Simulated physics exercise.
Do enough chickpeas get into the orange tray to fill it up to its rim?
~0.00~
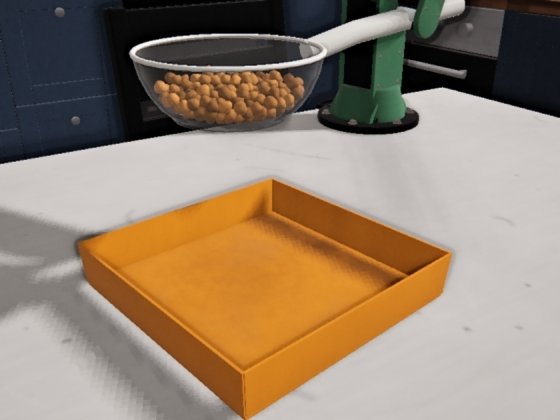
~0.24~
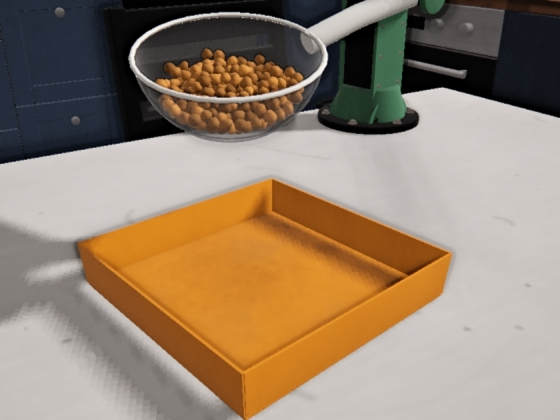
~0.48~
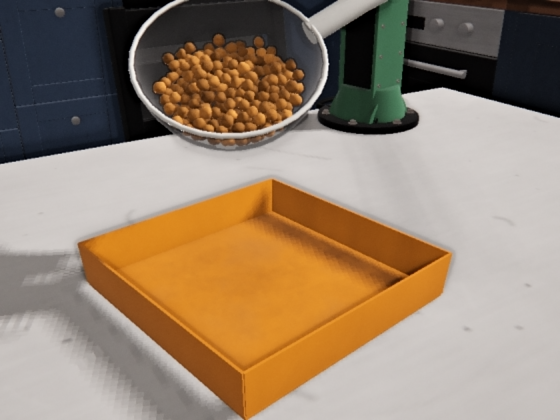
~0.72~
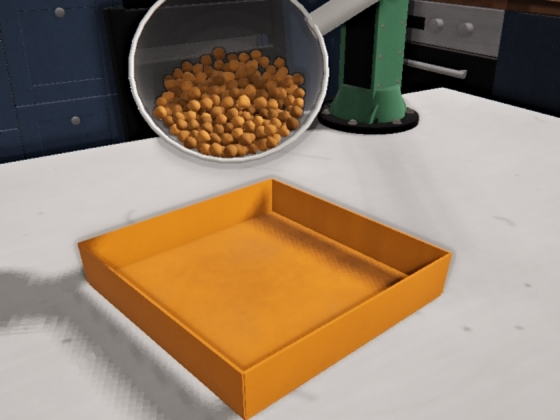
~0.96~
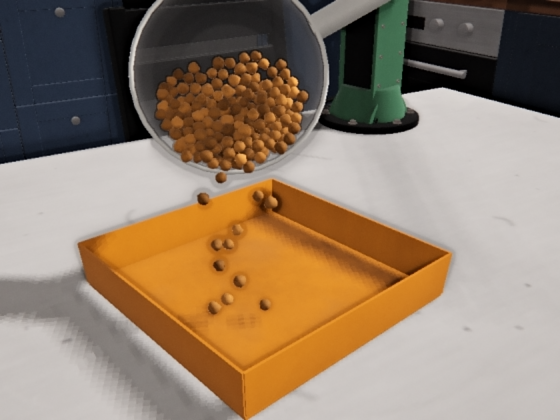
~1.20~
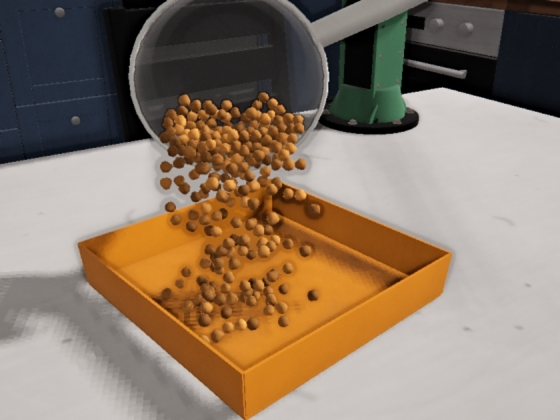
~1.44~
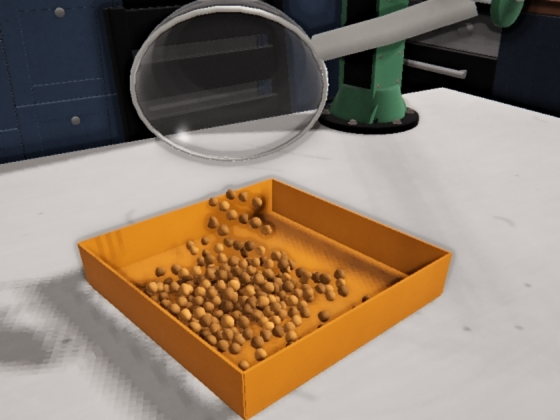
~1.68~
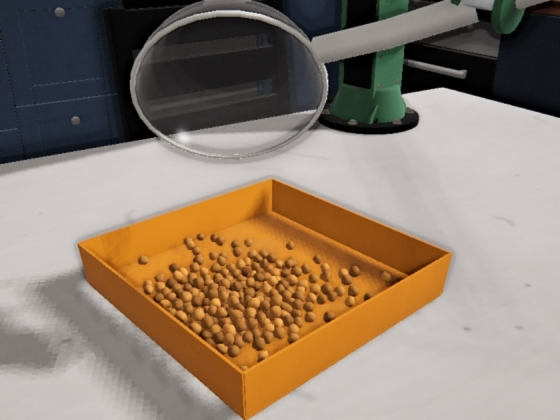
No, only a middling amount ends up in the tray. The chickpeas form a shallow layer over part of its floor, even though the ladle is empty.
At the start, a clear ladle with a pale rim, full of roasted chickpeas, hangs level above an empty orange tray on a white counter, with a green robot arm behind. The ladle tips steadily toward the viewer, and the chickpeas slide to its lower edge without falling. A few then drop over the lip into the tray, and soon the rest pour down in a thick stream. The ladle empties and keeps tilting a little further. At the end, the chickpeas lie spread in a shallow, uneven layer inside the tray, well below its rim.
